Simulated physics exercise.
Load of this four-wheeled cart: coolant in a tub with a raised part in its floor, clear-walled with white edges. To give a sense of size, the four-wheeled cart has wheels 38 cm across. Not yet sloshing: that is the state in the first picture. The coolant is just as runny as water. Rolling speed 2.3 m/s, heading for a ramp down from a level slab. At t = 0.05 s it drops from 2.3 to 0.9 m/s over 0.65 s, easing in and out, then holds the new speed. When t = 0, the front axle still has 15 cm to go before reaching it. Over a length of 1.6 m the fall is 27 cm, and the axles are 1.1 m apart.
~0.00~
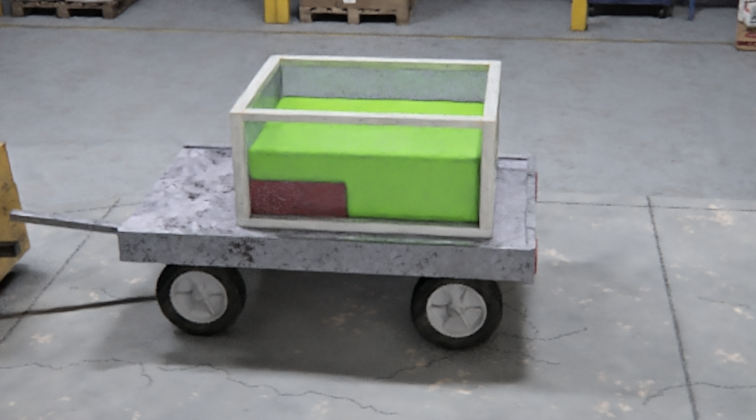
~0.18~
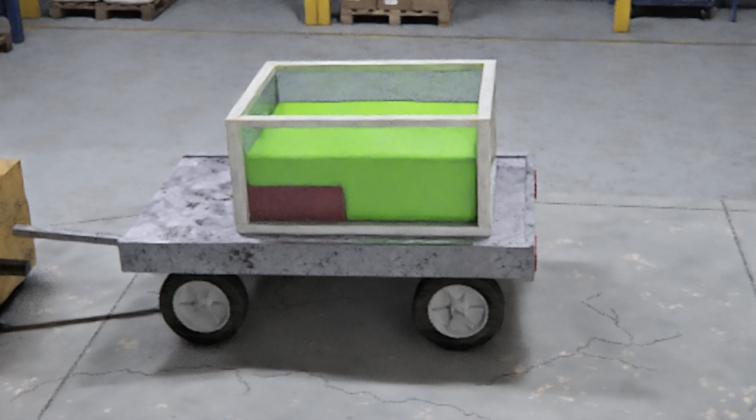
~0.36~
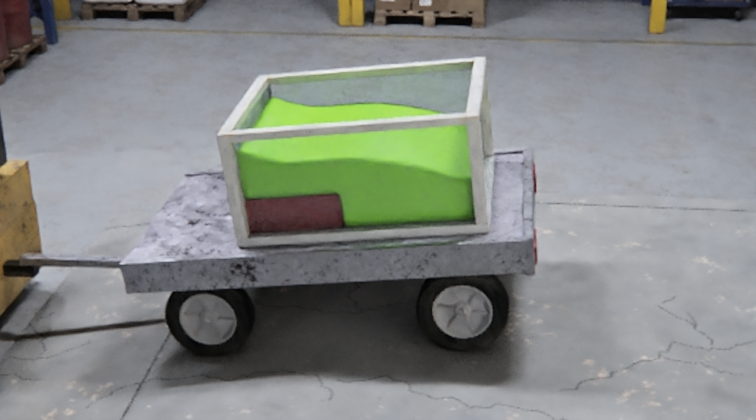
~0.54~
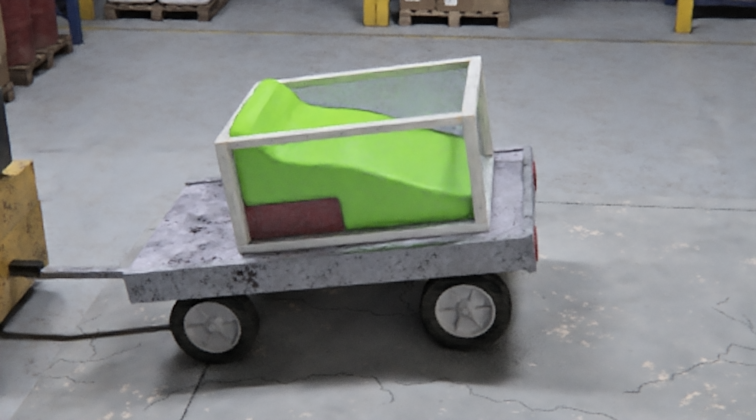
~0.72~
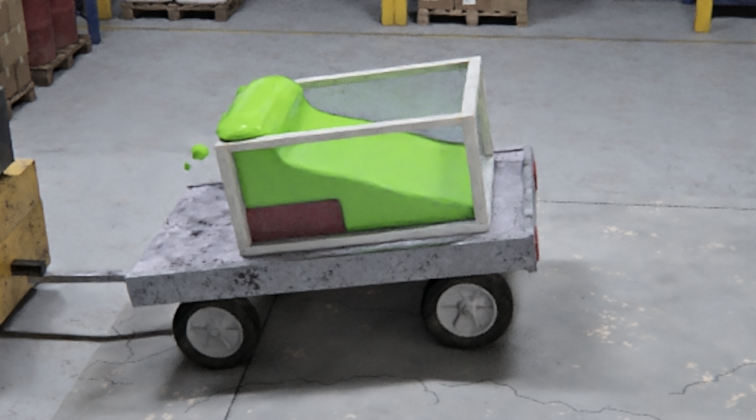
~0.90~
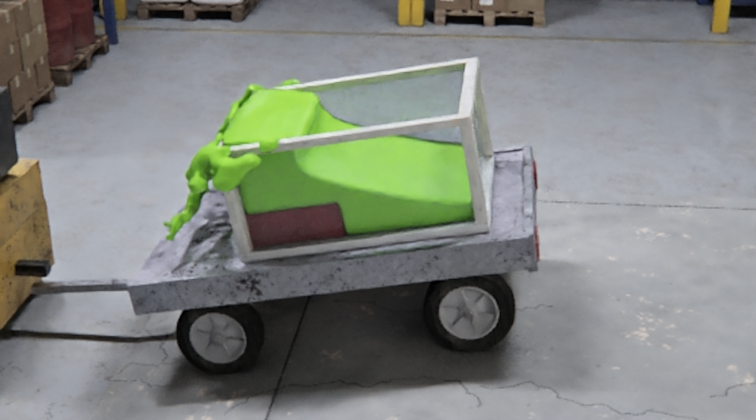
Bright green liquid surges left in a clear-walled tub on a tilting cart and spills over.
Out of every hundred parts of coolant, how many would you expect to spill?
About 7 in every hundred.
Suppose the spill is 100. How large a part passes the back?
0%.
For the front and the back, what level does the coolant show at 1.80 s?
Close to 26 cm at the front end and 22 cm at the back end.
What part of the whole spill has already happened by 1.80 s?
About 100 %.
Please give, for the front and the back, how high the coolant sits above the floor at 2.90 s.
Front 24 cm and back 28 cm.
After 1.80 s it stands 22 cm high behind and 27 cm in front; 7 per cent has gone over the front.
After 2.90 s it stands 28 cm high behind and 25 cm in front; 7 per cent has gone over the front.
After 4.20 s it stands 24 cm high behind and 29 cm in front; 7 per cent has gone over the front.
After 6.66 s 7 per cent has gone over the front, 11 of 151 litres.
